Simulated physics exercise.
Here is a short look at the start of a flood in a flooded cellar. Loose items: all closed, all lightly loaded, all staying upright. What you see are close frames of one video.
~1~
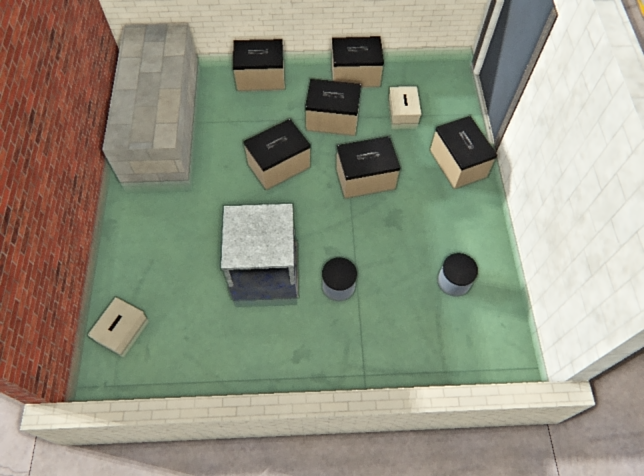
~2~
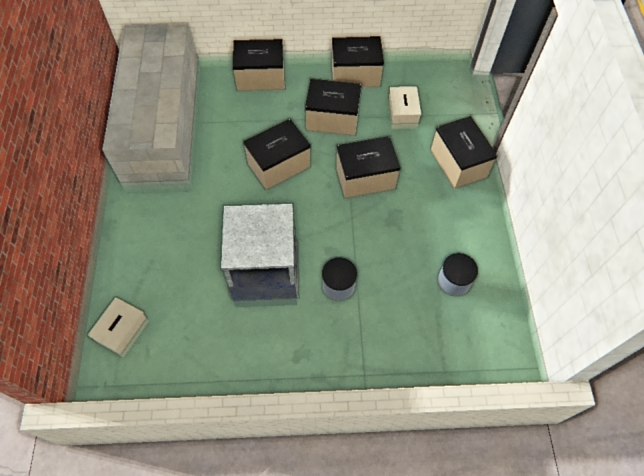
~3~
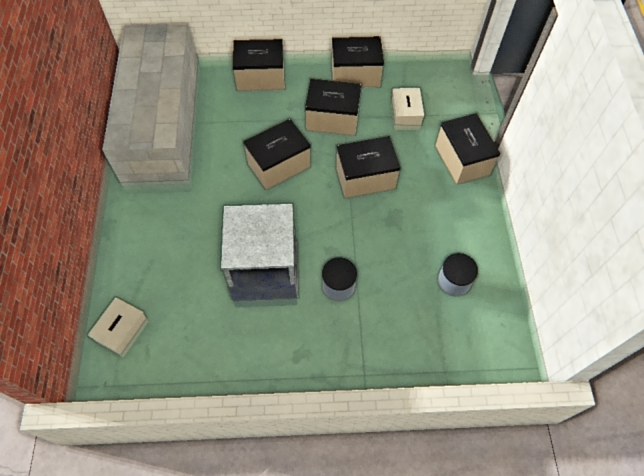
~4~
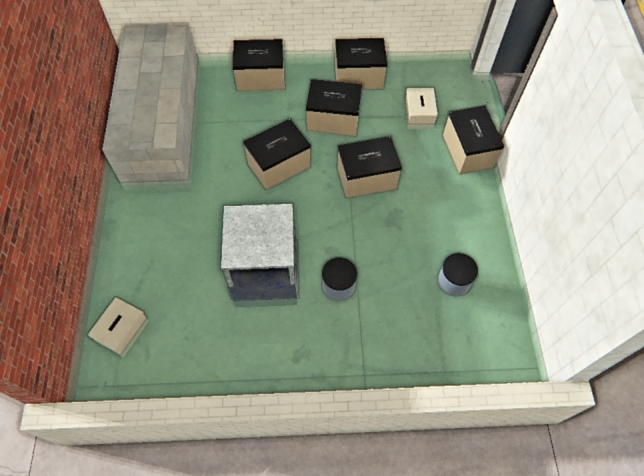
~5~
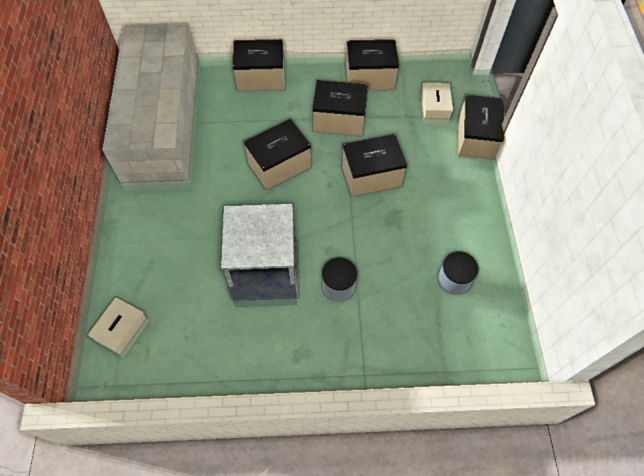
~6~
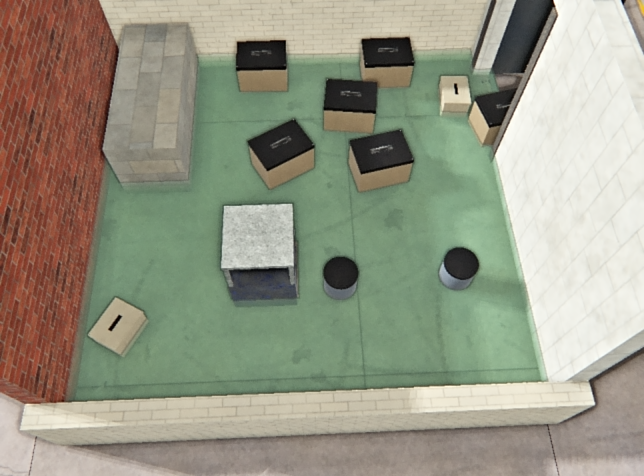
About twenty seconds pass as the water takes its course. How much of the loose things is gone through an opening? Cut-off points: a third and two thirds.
Result: High band.
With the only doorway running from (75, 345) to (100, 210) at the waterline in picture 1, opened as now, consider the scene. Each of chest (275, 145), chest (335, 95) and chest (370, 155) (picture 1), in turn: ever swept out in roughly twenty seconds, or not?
First one flushed away, second flushed away, third flushed away.
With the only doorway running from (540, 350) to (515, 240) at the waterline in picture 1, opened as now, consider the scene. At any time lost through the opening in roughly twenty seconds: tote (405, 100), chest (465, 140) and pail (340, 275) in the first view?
In order: Escapes, escapes, escapes.
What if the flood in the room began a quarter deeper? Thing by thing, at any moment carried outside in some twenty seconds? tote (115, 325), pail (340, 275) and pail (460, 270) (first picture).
Outcomes, first to last: Kept back, departed, departed.
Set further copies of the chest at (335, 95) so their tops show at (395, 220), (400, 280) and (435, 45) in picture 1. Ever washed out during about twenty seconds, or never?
Here's how it goes, in order: Gets out, then gets out, then gets out.
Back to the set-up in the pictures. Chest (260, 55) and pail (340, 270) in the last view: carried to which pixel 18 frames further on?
They should end up near (379, 45) and (369, 206) respectively.
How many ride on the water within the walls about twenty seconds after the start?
0 in total.
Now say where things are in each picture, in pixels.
In the first frame, a chest at (467, 141), afloat; a tote at (405, 101), afloat; 0 of 10 have shifted.
In the second frame, a chest at (467, 141) floats; a tote at (405, 101) floats; 0 of 10 have shifted.
In the third frame, a chest at (471, 138), afloat, close to its start; a tote at (408, 102) floats, close to its start; 1 of 10 have shifted.
In the fourth frame, a chest at (477, 129) floats, close to its start; a tote at (422, 102), afloat, close to its start; 2 of 10 have shifted.
In the fifth frame, a chest at (485, 116), afloat, a stride from its start; a tote at (438, 96), afloat, a stride from its start; 5 of 10 have shifted.
In the sixth frame, a chest at (507, 105), afloat, a stride from its start; a tote at (456, 89), afloat, a stride from its start; 6 of 10 have shifted.
A moment on, 2 of 10 are out; 8 afloat.
Next, 5 of 10 are out; 5 afloat.
Later, 8 of 10 are out; 2 afloat.
In the end, 9 of 10 are out; 0 afloat.
